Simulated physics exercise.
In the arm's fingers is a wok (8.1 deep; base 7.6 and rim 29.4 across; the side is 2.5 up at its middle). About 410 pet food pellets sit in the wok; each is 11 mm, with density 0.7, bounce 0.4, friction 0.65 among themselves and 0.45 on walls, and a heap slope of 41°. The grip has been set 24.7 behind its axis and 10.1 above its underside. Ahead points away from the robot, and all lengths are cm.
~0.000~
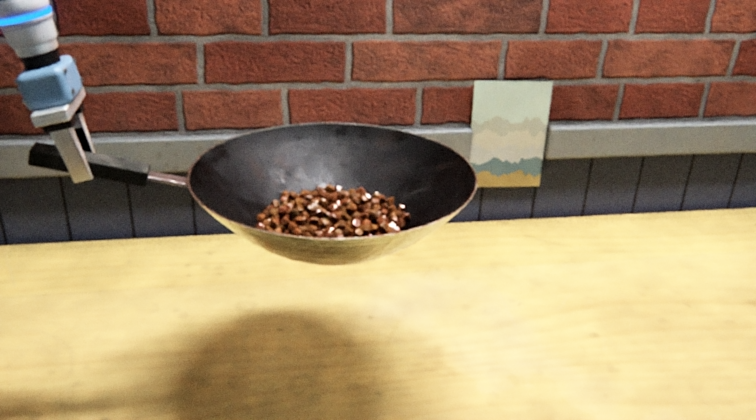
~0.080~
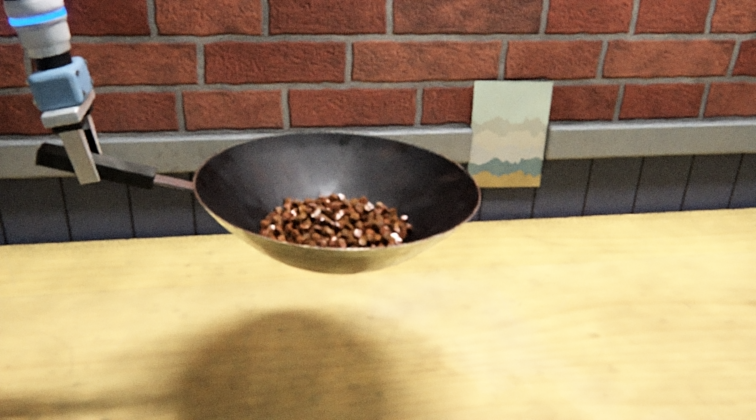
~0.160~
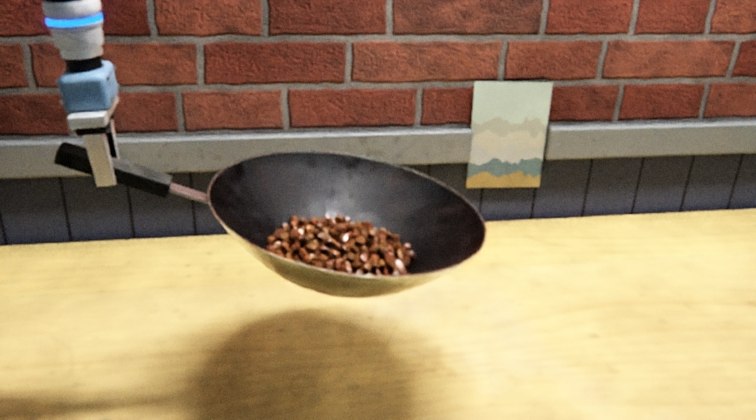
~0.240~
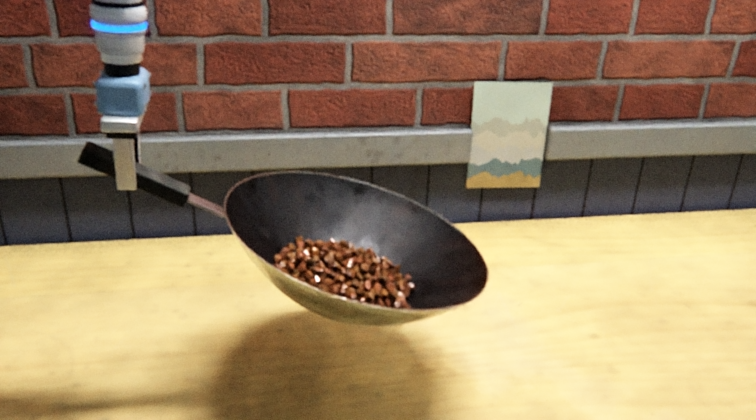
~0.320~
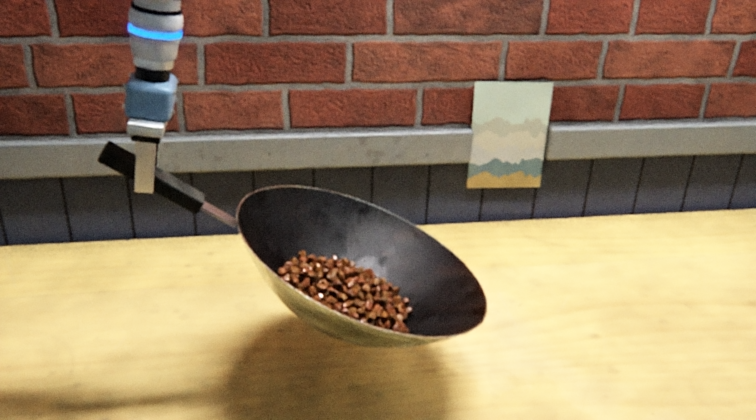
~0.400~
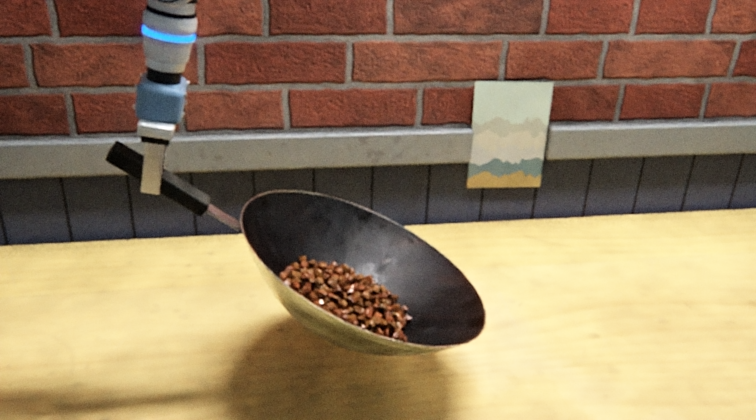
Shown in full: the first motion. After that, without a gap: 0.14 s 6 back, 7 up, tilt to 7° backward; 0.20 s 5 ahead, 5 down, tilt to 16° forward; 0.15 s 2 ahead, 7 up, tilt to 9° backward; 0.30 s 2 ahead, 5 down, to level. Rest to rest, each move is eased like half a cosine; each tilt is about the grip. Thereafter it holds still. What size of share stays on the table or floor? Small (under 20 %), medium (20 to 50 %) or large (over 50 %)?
Small.
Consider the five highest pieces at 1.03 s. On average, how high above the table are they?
Those pieces are near 41 cm up.
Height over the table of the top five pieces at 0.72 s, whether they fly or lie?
Height: Approx. 56 cm.
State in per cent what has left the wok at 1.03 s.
Roughly 0 % by that time.
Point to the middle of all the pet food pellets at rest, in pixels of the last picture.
Roughly at pixel (397, 199).
After 0.72 s, tilted 15° forward, highest piece 57 above the table; 413 in flight or on a rim.
After 1.03 s, tilted 5° backward, highest piece 43 above the table; 407 in the wok, 6 in flight or on a rim.
After 1.39 s, level, highest piece 28 above the table; 409 in the wok, 4 in flight or on a rim.
After 2.44 s, level, highest piece 28 above the table; 409 in the wok, 4 on the table or floor.
At rest, 409 in the wok, 4 on the table or floor. That is 1 % on the table or floor.
